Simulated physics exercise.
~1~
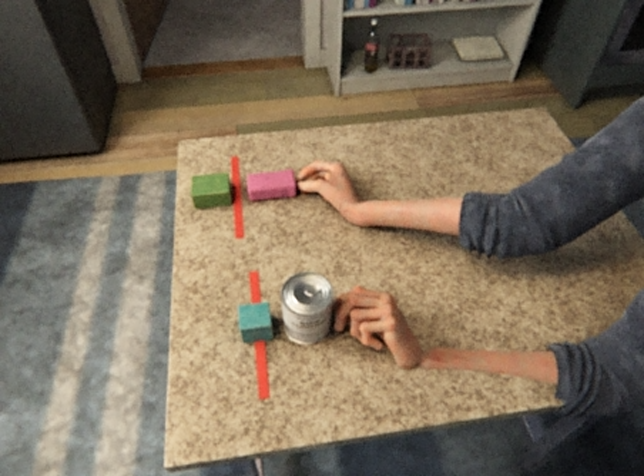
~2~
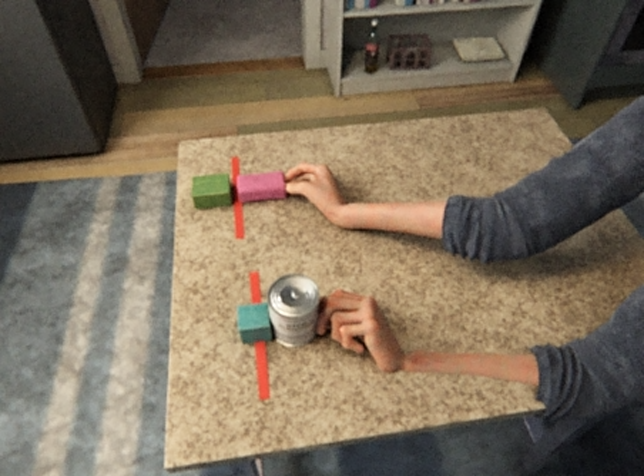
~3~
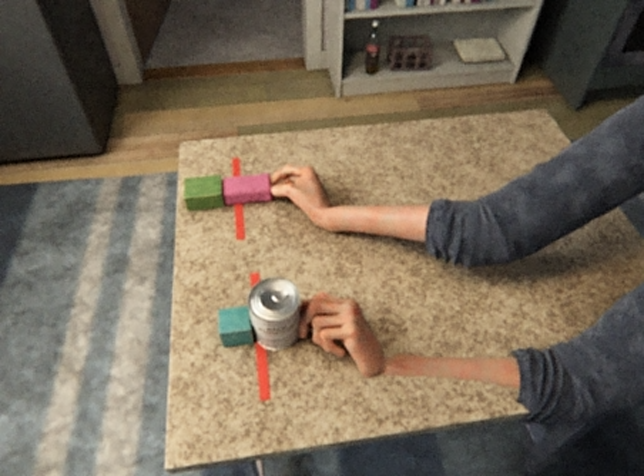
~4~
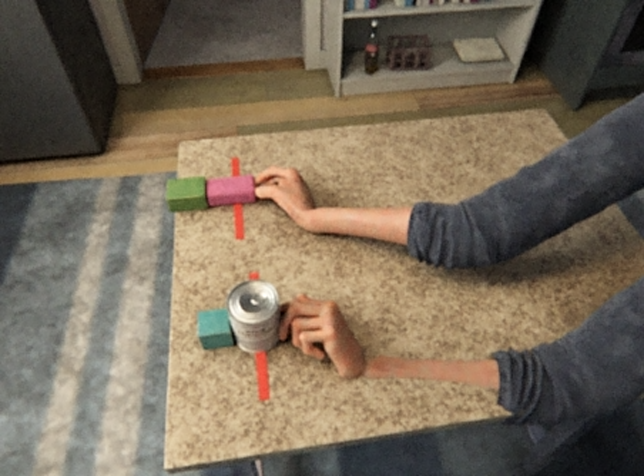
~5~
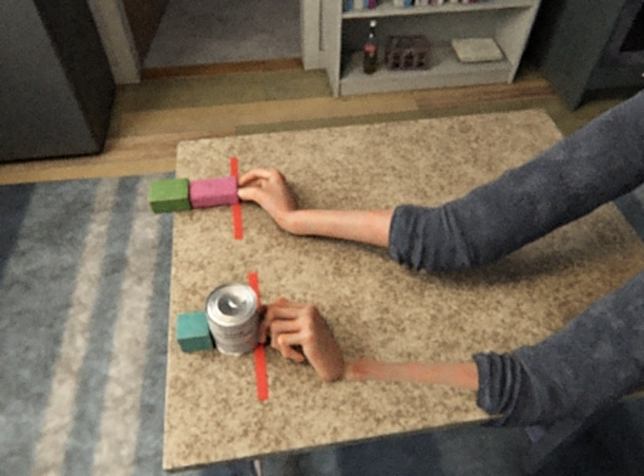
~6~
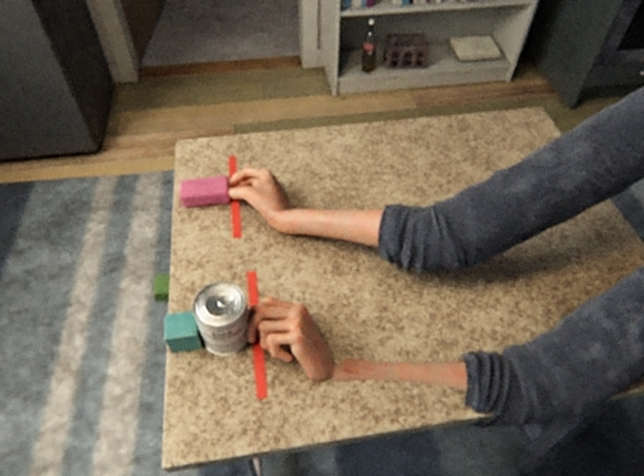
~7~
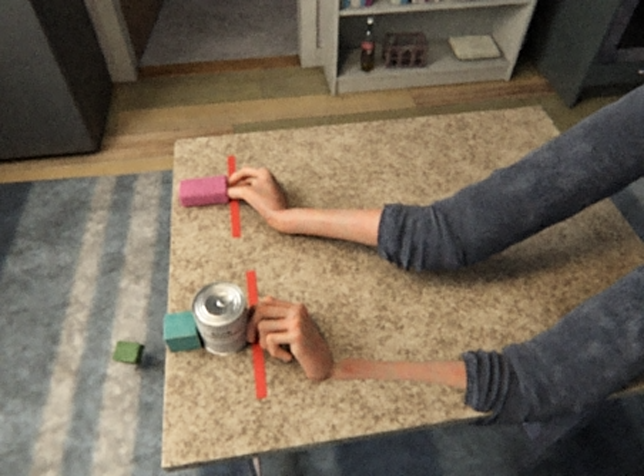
Two hands slide small objects leftward across a speckled tan tabletop, seen from above at an angle in a room with a blue striped rug and a white shelf behind. The far hand pushes a pink block against a green block, while the near hand pushes a silver can against a turquoise block, each starting beside a strip of red tape. Both pairs cross the tape toward the left edge. The green block tips over the edge and falls to the rug. The hands stop at the tape, leaving the turquoise block at the table's edge, still on top.
